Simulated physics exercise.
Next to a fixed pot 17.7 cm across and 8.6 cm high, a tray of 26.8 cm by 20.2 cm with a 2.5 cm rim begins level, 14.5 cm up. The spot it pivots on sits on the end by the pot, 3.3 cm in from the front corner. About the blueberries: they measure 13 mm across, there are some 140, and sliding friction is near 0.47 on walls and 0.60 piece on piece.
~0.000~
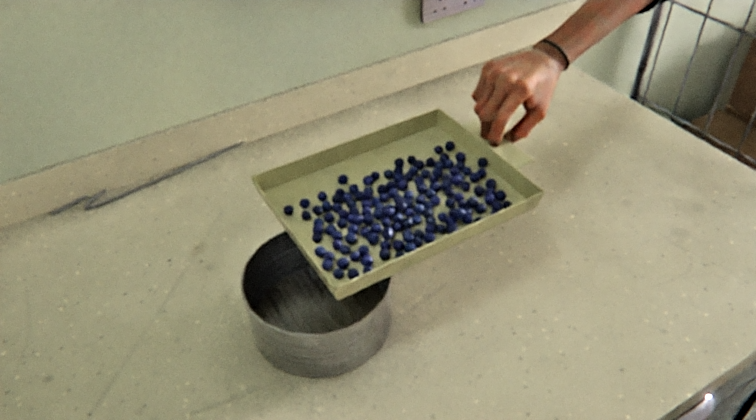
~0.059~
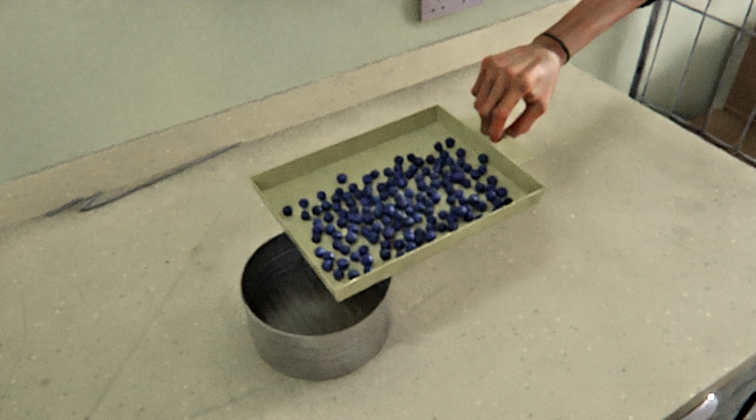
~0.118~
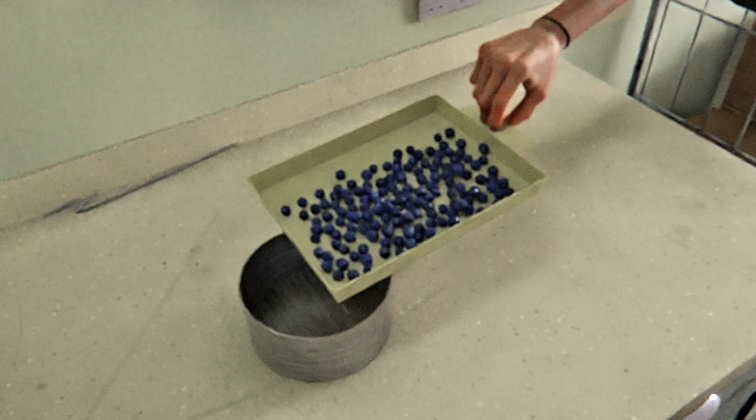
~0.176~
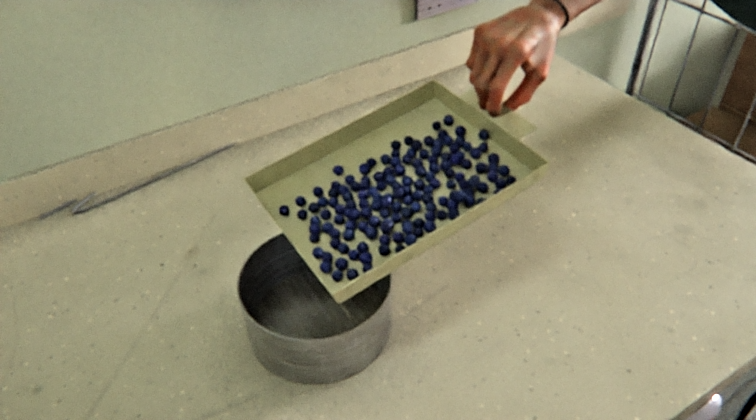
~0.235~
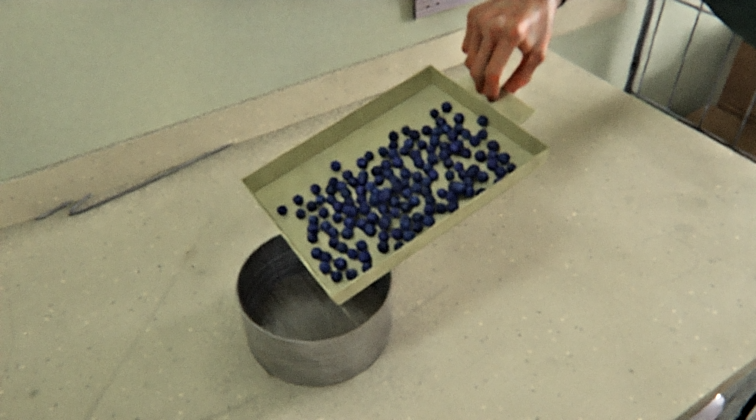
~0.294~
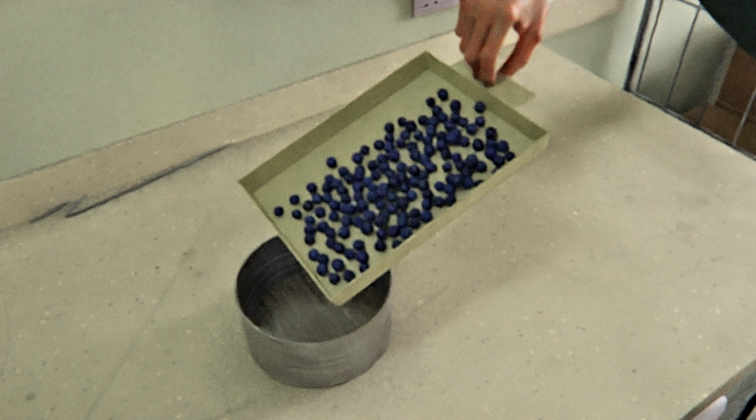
On a pale countertop, a hand raises the right end of a tray of blueberries beside a metal pot.
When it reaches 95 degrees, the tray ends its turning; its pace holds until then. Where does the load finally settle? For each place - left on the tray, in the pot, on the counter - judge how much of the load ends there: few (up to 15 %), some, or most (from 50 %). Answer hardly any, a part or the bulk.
Tray: Hardly any; pot: A part; counter: The bulk.
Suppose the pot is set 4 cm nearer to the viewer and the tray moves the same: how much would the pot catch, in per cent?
35 %.
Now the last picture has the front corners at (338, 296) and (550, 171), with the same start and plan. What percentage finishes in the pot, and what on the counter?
The pot gets 0 and the counter 100.
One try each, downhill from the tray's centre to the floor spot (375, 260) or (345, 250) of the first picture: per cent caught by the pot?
Near 0 and 0 percent, in that order.
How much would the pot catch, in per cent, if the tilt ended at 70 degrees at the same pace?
Estimate: Roughly 0 percent.
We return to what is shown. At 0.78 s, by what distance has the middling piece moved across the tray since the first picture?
Displacement on the tray: Roughly 6 cm.
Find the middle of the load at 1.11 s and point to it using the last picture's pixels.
Near (296, 216).
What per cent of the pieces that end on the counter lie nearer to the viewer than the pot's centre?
Some 50 per cent.
After 0.78 s, tilt 54 degrees; the tray holds 100 %, the pot 0 %.
Then, at 1.11 s, tilt 79 degrees; the tray holds 100 %, the pot 0 %.
After 1.53 s, tilt 95 degrees; the tray holds 25 %, the pot 20 %.
By 2.5 s all is still; tray 0 %, pot 35 %, counter 65 %.
